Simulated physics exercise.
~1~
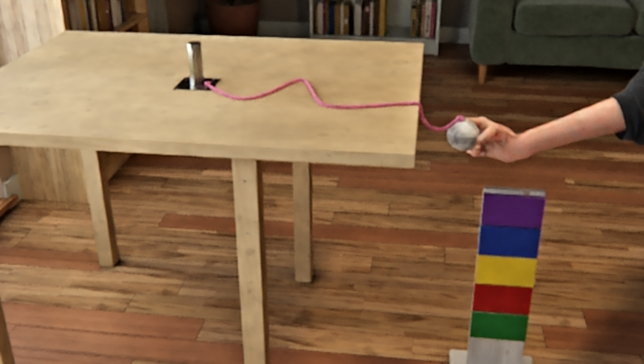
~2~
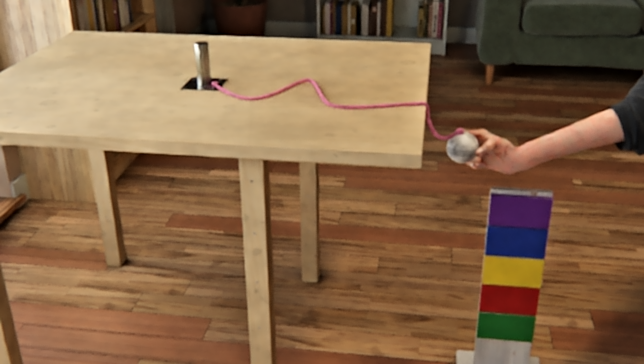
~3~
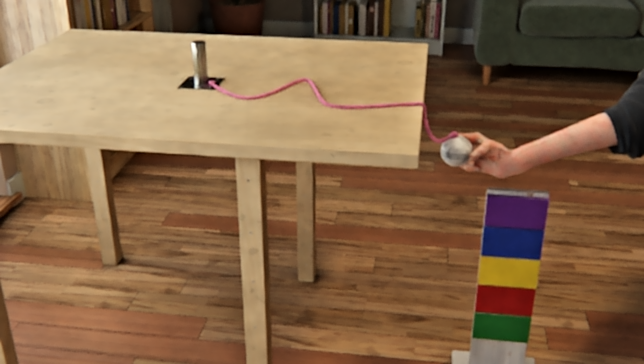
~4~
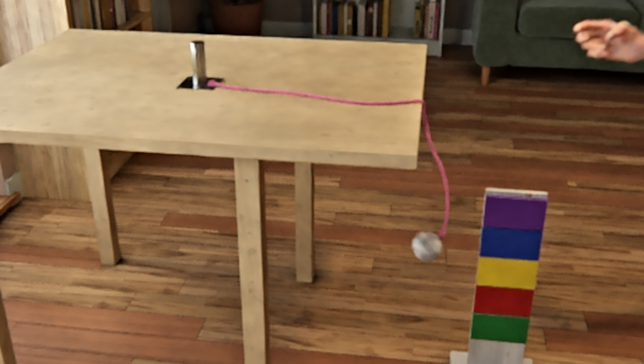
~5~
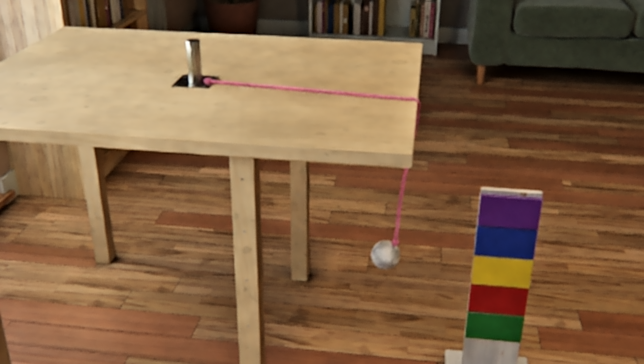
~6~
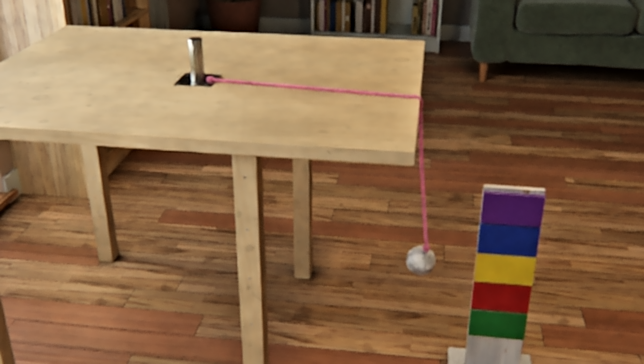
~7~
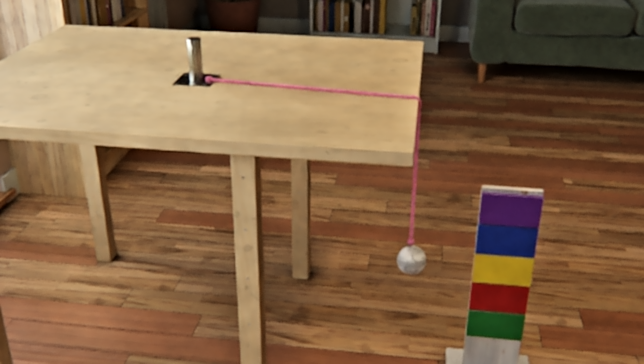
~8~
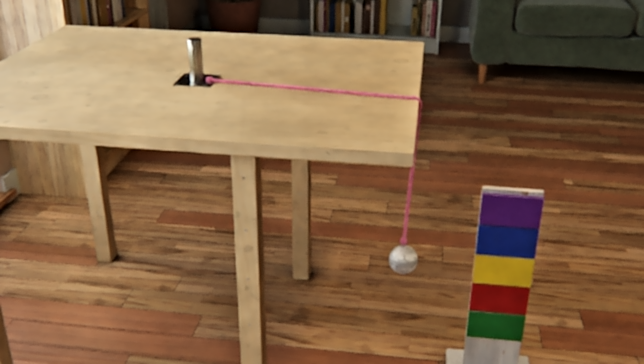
Over a wood floor, a hand releasing a corded white ball, which drops, swings beneath the table edge and hangs level with yellow.
